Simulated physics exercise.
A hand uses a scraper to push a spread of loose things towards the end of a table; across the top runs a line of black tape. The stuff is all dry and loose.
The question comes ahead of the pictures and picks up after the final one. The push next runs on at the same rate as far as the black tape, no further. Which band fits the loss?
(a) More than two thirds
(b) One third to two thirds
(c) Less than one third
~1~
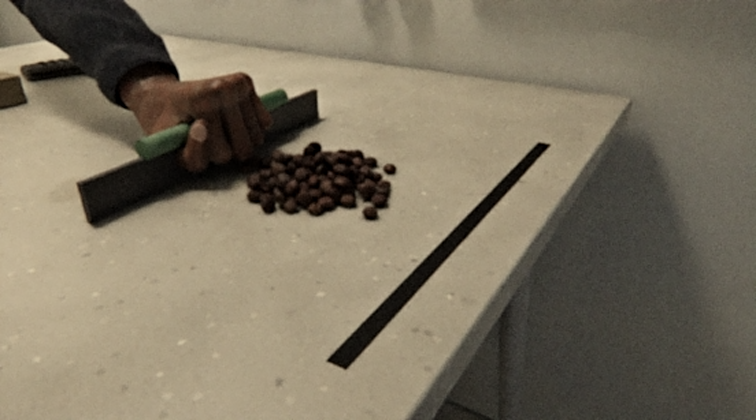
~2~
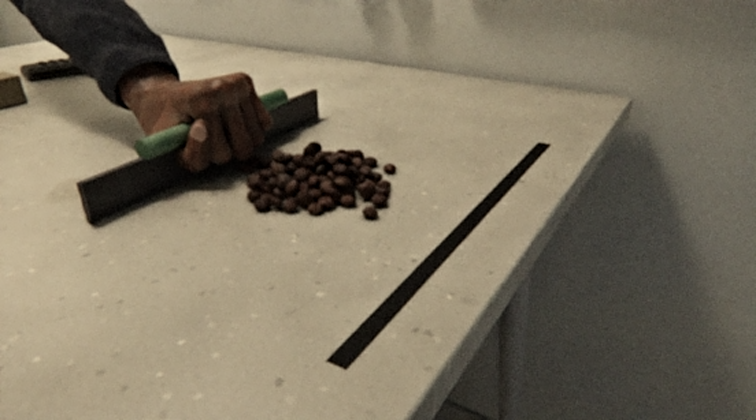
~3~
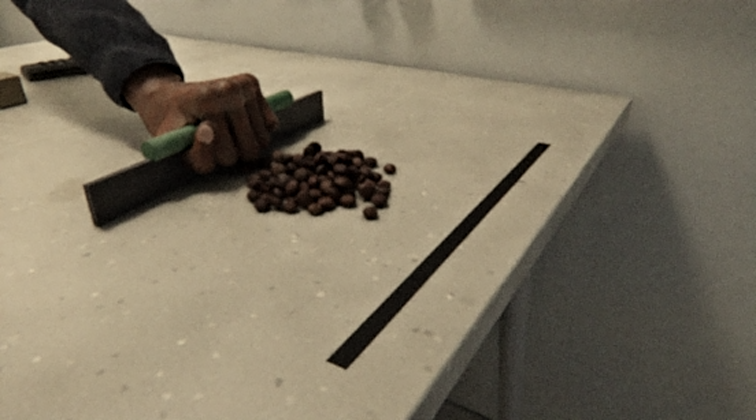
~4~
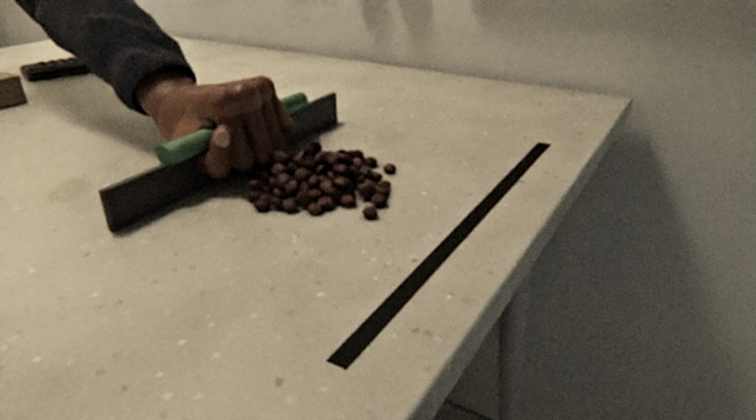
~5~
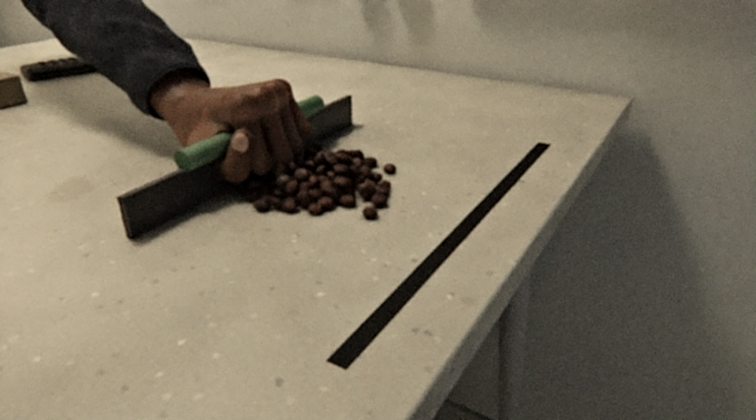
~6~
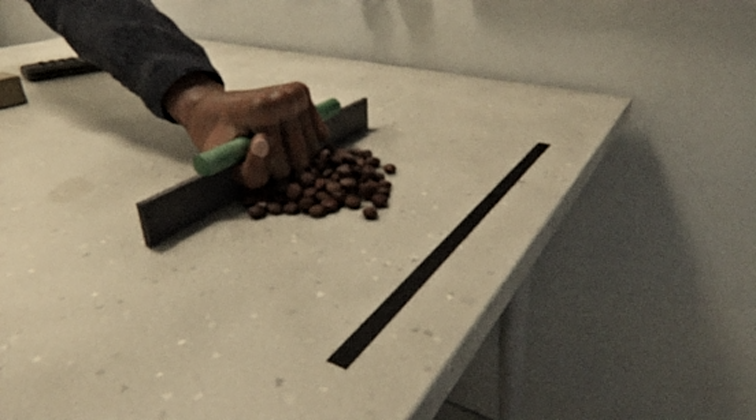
Answer: B.
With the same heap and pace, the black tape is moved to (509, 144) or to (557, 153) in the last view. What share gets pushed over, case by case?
About 10 %, then 70 %.
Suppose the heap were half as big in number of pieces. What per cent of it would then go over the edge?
30 %, about.
Just after the last frame, scraper still moving, near (373, 161); heap all on the table, its front near (455, 226).
A moment on, scraper stopped at the black tape; heap roughly a quarter over the edge.
Further on, scraper stopped at the black tape; heap roughly half over the edge.
When it is over, scraper stopped at the black tape; heap roughly half over the edge.
